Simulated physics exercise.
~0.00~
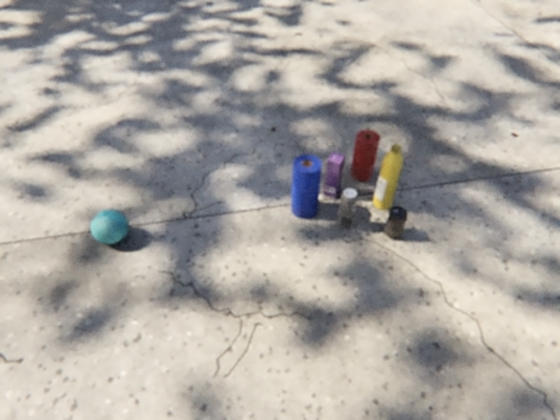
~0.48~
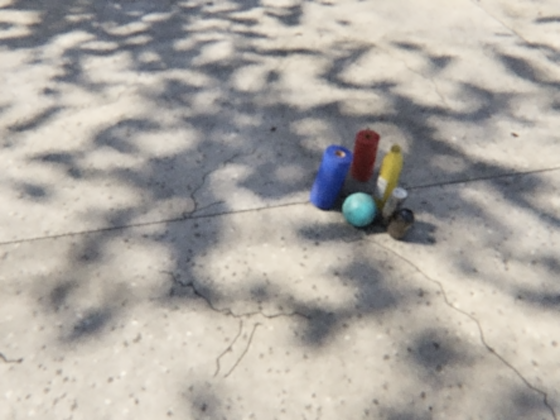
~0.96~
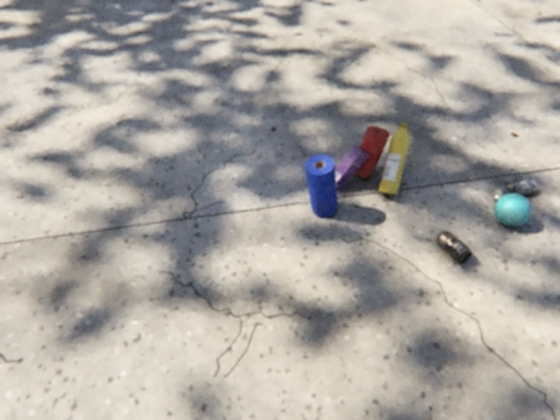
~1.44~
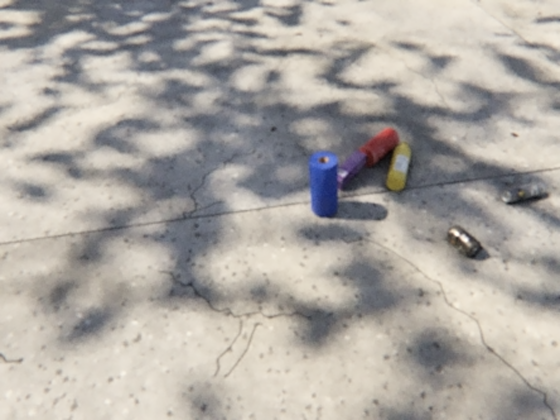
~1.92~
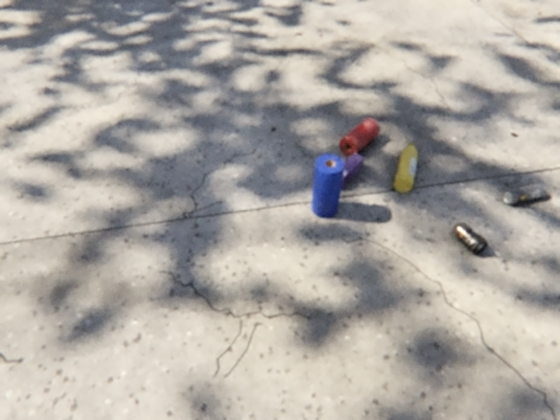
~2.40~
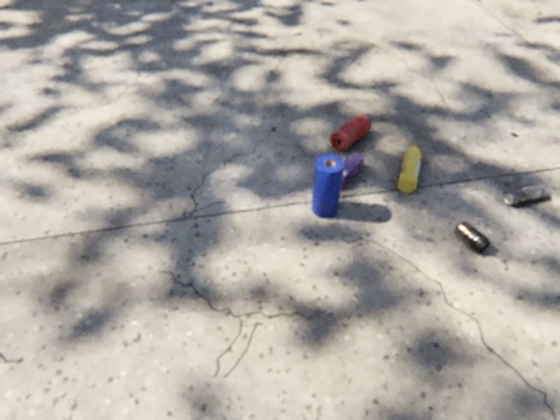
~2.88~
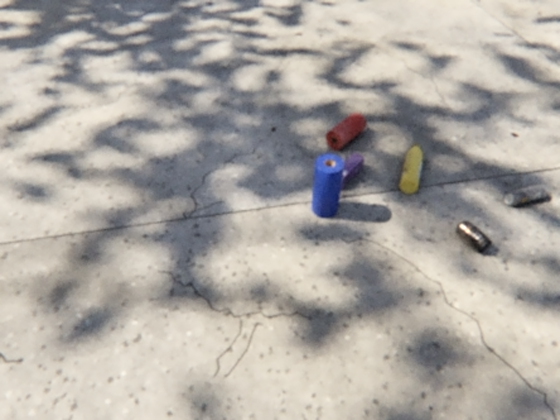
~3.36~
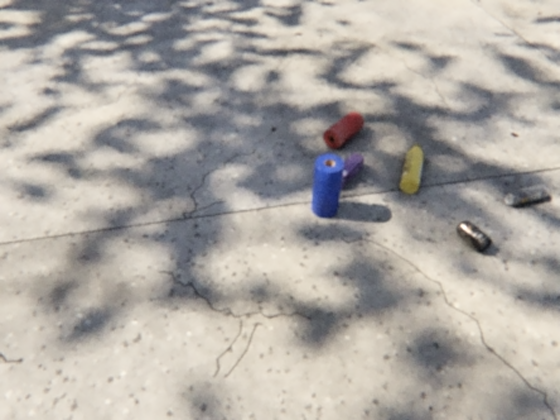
A turquoise ball sits at the left on pale, cracked concrete dappled with tree shadows, seen from above by a still camera. To its right stands a cluster of a blue roll, a purple carton, a red roll, a yellow bottle, a grey can and a dark can. The ball rolls right into the group, knocking the cans away and tipping the others. It carries on past them and out of view, while the red roll topples and rolls a little left. At the end only the blue roll stands, slightly shifted, with the rest lying scattered around it.
